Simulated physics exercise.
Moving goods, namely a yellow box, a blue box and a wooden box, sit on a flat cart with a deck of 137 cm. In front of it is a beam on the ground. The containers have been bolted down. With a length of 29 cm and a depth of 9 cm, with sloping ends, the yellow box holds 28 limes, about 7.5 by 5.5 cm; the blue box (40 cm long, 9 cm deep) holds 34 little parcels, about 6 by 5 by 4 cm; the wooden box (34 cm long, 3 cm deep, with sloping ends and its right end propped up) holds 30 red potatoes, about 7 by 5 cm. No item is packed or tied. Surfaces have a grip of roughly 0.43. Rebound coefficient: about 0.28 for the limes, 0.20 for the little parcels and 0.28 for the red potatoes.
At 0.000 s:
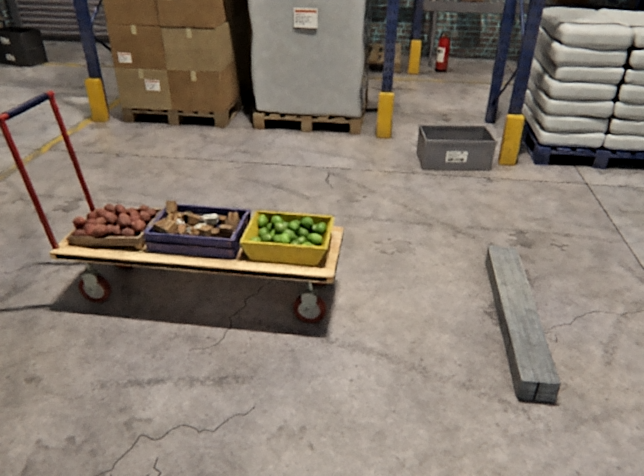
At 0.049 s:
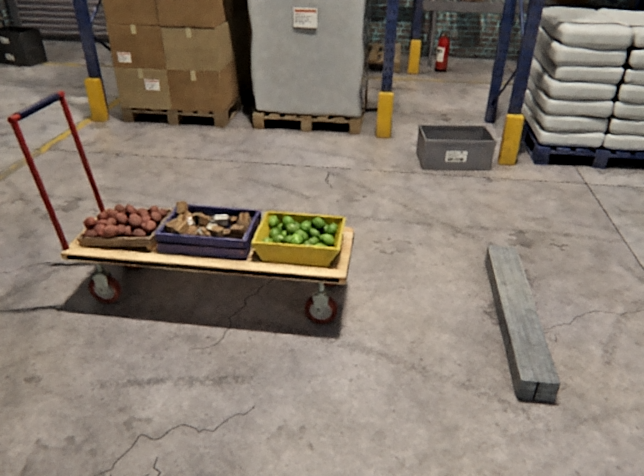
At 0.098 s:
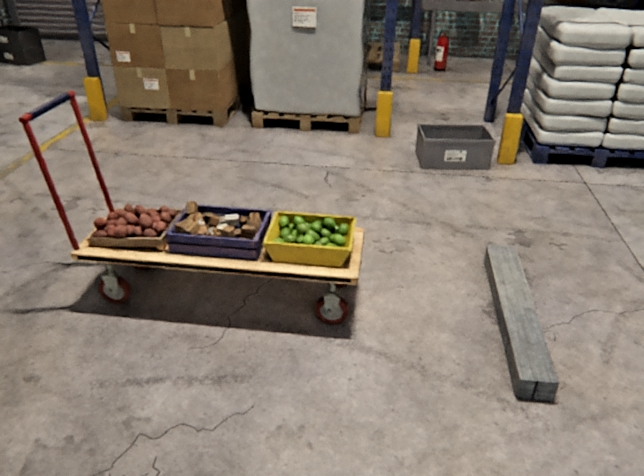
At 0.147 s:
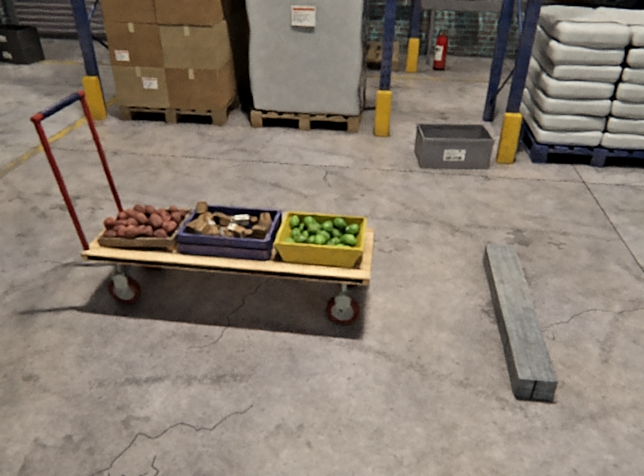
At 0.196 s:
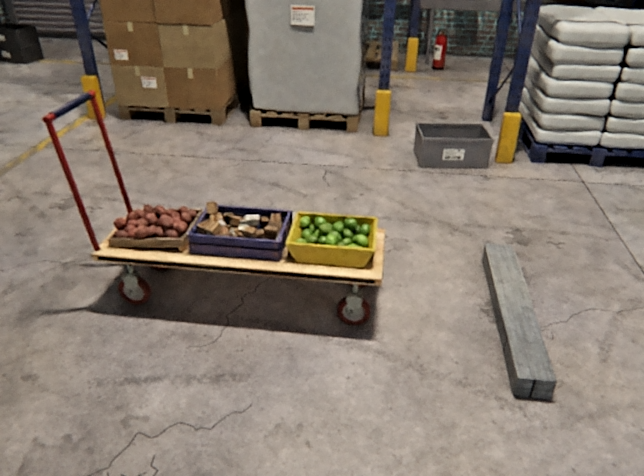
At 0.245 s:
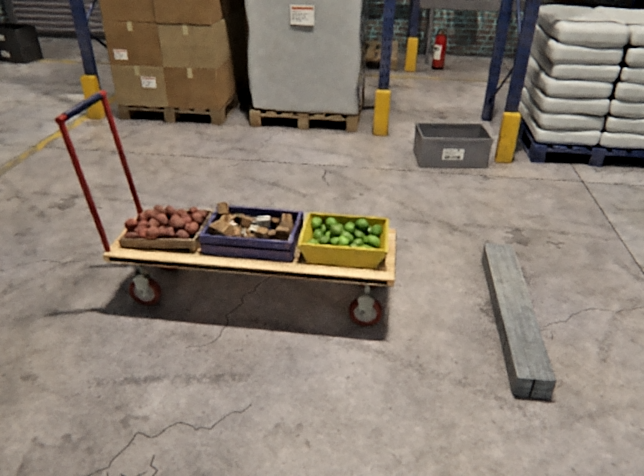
Flat cart carrying red potatoes, small parcels and limes in three boxes rolling slowly rightward across a cracked concrete warehouse floor.
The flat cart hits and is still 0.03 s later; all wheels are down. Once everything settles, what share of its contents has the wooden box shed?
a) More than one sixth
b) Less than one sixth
b, less than one sixth.
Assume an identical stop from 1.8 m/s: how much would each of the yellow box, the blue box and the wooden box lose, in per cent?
In that case the yellow box sheds 0 per cent of its load, the blue box 0 per cent, and the wooden box 10 per cent.
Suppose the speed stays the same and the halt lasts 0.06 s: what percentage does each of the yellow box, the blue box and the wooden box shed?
Result - yellow box: 0 percent, blue box: 0 percent, wooden box: 0 percent.
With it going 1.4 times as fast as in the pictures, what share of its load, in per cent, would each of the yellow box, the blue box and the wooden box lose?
Yellow box 0, blue box 0, wooden box 10 per cent.
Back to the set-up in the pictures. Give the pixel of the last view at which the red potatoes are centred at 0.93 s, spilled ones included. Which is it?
I'd put it close to (285, 234).
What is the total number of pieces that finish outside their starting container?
Some 2 pieces.
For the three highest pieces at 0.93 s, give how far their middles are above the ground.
Close to 44 cm, on average.
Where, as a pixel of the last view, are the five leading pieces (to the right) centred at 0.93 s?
Near (496, 251).
After 0.71 s, impact.
After 0.81 s, 0 of 28 out of the yellow box, 0 of 34 out of the blue box and 0 of 30 out of the wooden box.
After 0.93 s, 0 of 28 out of the yellow box, 0 of 34 out of the blue box and 1 of 30 out of the wooden box.
After 1.16 s, 0 of 28 out of the yellow box, 0 of 34 out of the blue box and 2 of 30 out of the wooden box.
When it is over (at 1.66 s), 0 of 28 out of the yellow box, 0 of 34 out of the blue box and 2 of 30 out of the wooden box. Asked share, 2 of 30, 7 per cent.
